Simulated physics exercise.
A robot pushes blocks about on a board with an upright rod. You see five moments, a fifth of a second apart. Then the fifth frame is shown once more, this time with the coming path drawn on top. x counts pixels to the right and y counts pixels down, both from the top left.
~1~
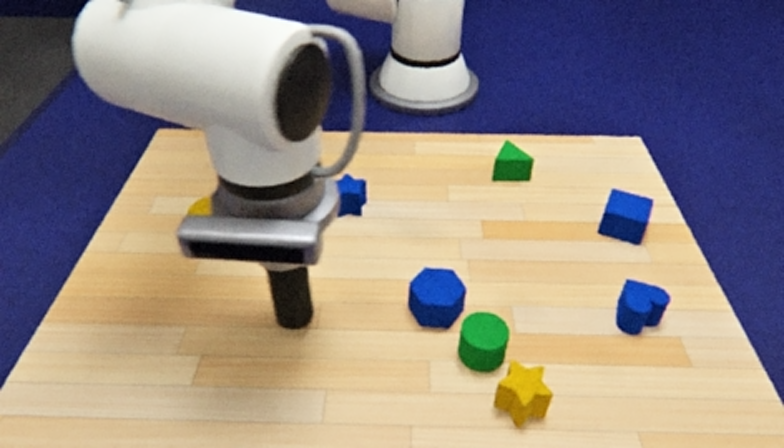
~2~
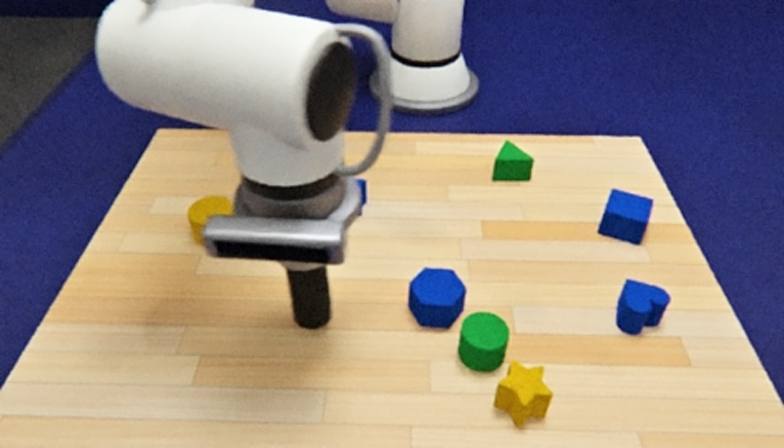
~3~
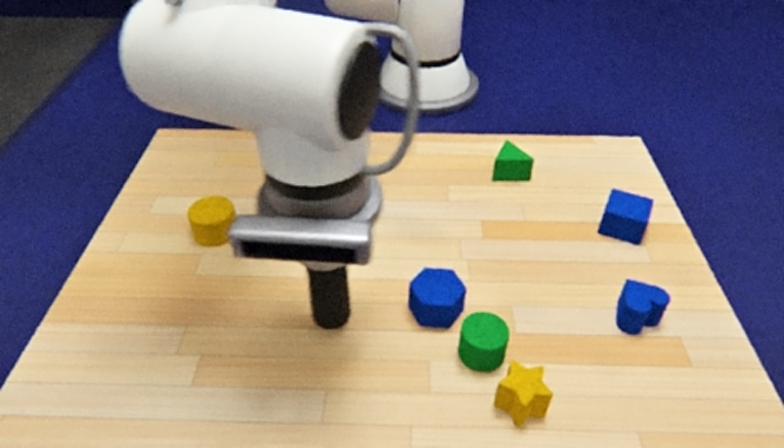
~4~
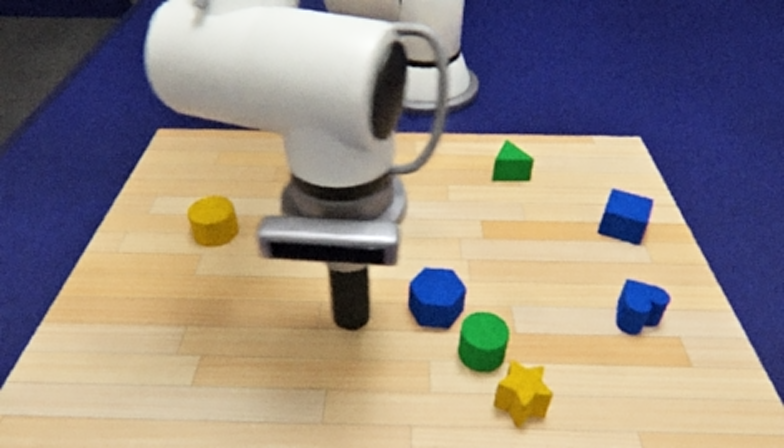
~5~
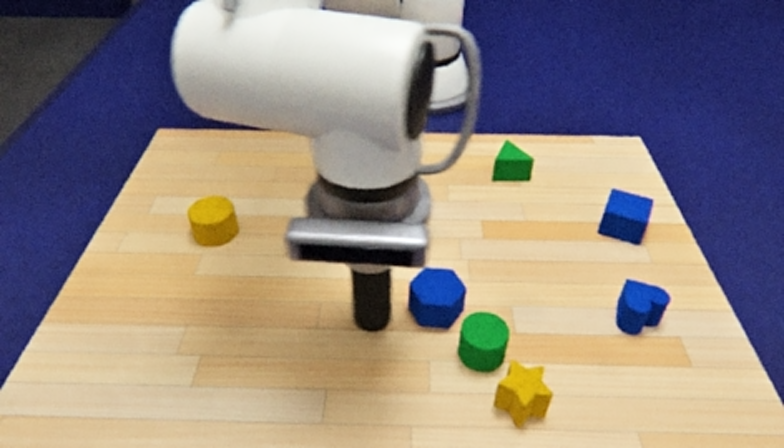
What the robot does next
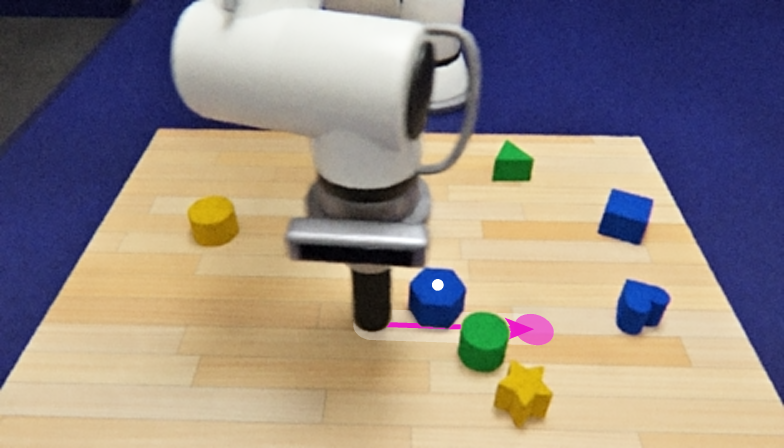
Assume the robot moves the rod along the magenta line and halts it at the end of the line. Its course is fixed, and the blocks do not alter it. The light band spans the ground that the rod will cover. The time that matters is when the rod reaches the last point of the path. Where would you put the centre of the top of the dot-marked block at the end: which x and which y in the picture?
It should be at about (477, 270).
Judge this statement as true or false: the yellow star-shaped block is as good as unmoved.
The statement is true.
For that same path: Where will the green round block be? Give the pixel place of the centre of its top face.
Top centre: (516, 341).
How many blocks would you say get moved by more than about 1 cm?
It's going to be two.
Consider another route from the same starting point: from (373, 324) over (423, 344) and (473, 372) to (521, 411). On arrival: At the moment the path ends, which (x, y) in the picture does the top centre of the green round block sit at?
The middle of its upper face should be somewhere near (524, 336).
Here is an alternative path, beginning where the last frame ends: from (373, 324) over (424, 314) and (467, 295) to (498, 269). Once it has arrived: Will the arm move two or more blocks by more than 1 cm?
Final answer: No.
Drawn move, from (373, 324) to (534, 329); the dot is on the blue hexagonal block.
On the path given first. One third of the way, rod (428, 319); blue hexagonal block (459, 279), turned 25° anticlockwise.
Two thirds of the way, rod (482, 320); blue hexagonal block (477, 270), turned 60° anticlockwise; green round block (506, 338).
At the end, rod (536, 322); blue hexagonal block (477, 270), turned 60° anticlockwise; green round block (516, 341); yellow star-shaped block still.
